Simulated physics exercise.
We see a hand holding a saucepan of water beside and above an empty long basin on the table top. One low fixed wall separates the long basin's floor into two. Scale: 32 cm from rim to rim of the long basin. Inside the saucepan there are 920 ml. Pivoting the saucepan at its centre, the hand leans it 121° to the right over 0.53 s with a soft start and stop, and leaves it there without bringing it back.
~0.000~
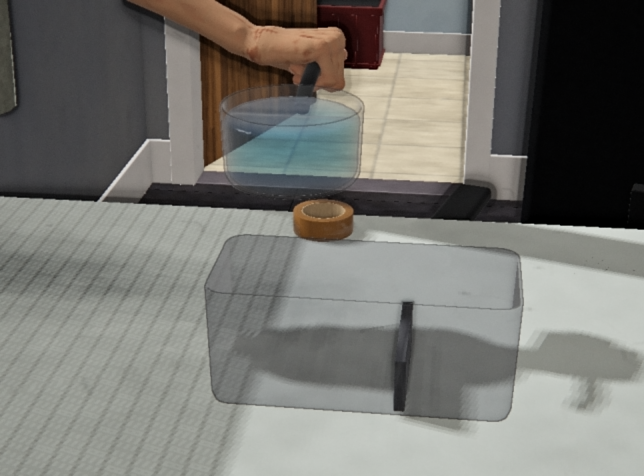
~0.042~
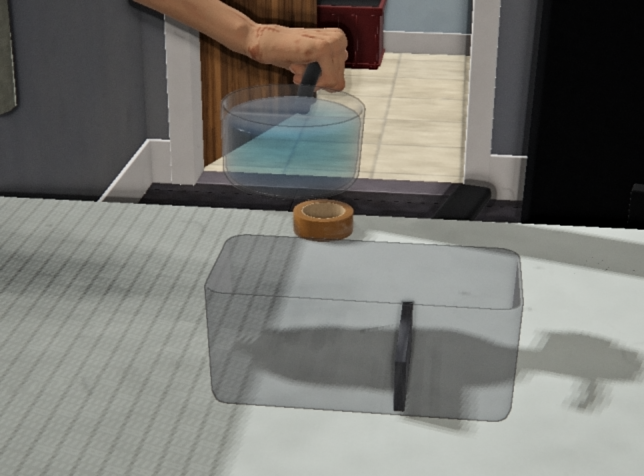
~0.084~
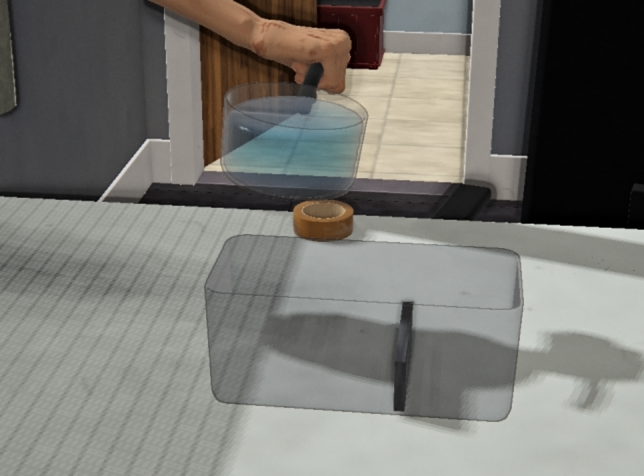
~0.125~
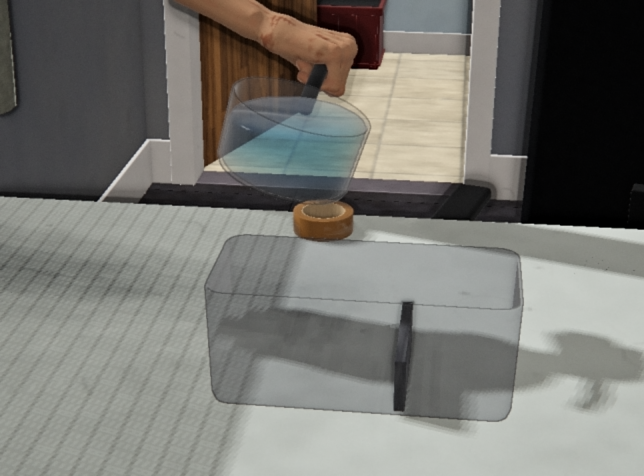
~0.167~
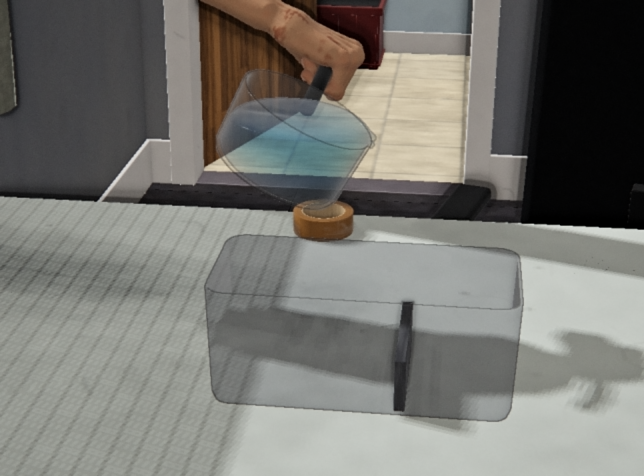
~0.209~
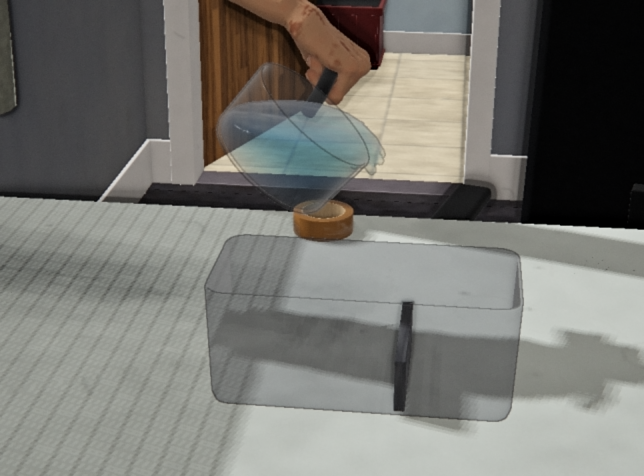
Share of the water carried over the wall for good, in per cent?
Near 35 per cent.
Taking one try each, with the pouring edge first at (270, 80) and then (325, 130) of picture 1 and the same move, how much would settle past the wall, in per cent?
Try 1: 10 %; try 2: 10 %.
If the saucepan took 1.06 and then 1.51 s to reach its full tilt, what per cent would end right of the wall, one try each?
Respectively about 60 and 70 percent.
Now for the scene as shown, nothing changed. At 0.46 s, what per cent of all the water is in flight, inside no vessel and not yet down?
Close to 38 in a hundred.
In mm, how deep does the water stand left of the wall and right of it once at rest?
Final levels - left approx 20 mm, right approx 22 mm.
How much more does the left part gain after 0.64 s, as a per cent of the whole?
Near 6 percent, more or less.
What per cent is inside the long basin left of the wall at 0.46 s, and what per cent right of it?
I'd say some 18 on the left and some 32 on the right.
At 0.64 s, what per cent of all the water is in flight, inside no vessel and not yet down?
Roughly 14 %.
By 0.46 s the tilt is 115° and 13 per cent is still to pour, 17 is left of the wall and 32 right of it.
By 0.64 s the tilt is 121° and 1 per cent is still to pour, 55 is left of the wall and 31 right of it.
By 0.82 s the tilt is 121° and 0 per cent is still to pour, 57 is left of the wall and 34 right of it.
By 1.03 s the tilt is 121° and 0 per cent is still to pour, 61 is left of the wall and 35 right of it.
At rest 61 per cent lies left of the wall, 35 right of it and 4 outside.
